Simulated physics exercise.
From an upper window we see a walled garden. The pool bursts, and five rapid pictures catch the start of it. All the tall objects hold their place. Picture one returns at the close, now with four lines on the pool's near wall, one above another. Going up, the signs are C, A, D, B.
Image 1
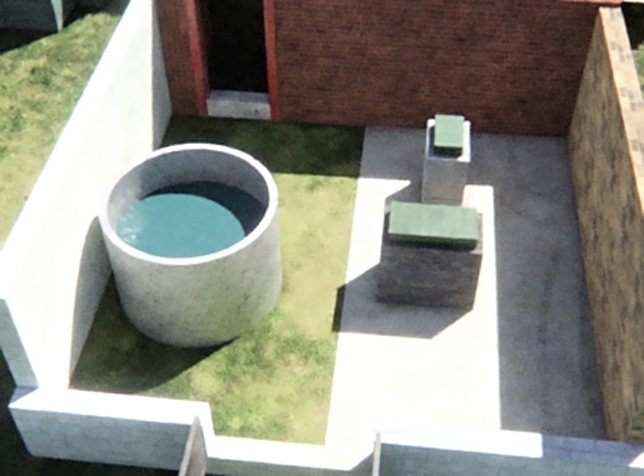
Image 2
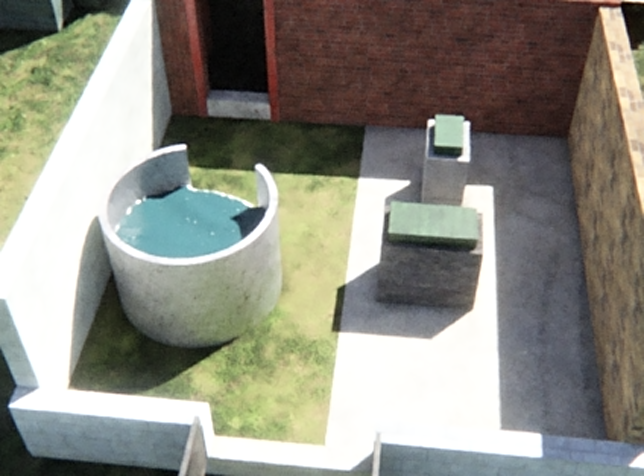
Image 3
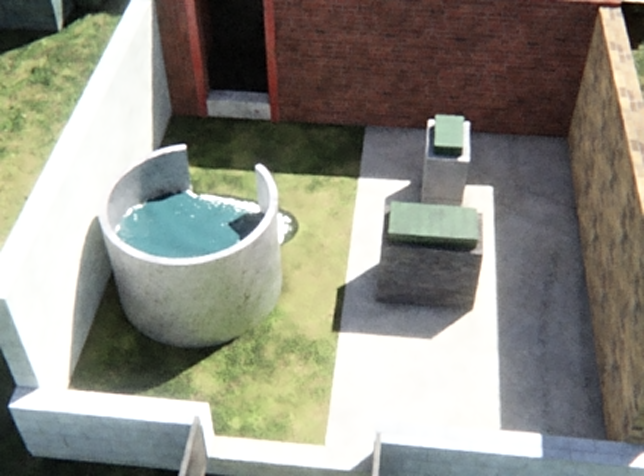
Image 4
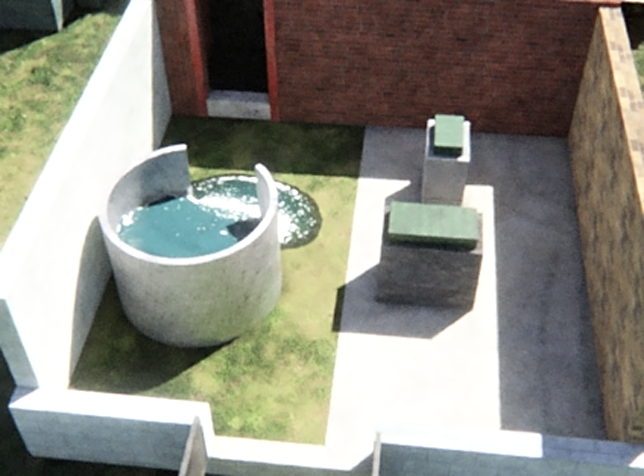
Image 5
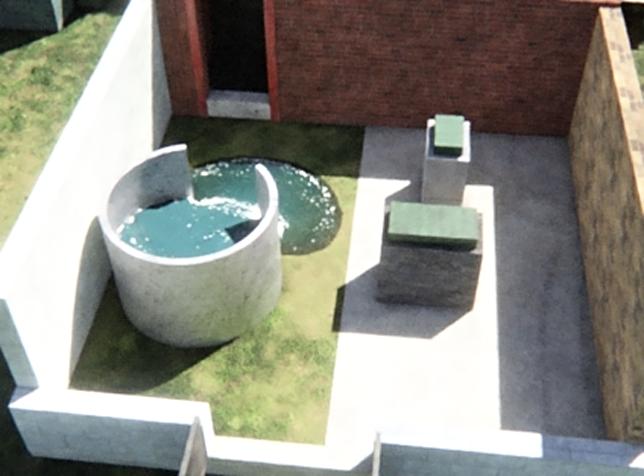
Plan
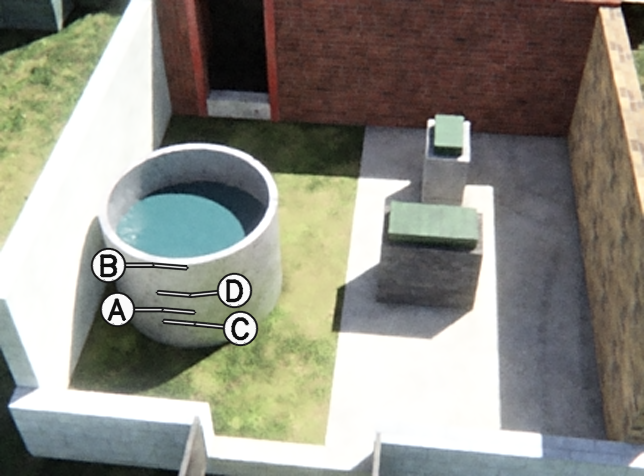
In a walled garden seen from above, part of the round pool's far rim opened up, and the water poured out through the gap and spread rightward across the grass behind it.
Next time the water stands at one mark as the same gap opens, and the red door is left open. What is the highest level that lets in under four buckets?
D.
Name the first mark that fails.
That would be B.
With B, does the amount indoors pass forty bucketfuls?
No, it does not.
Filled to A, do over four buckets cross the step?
No.
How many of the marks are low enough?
Three of the four.
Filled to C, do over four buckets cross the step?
No, that is safe.
On the marked copy, A at (177, 311); B at (169, 266); C at (179, 322); D at (174, 293); from the bottom up C, A, D, B.
With A, nothing gets over.
With B, about 13 bucketfuls get in.
With C, nothing gets over.
With D, a bucket or two gets in.
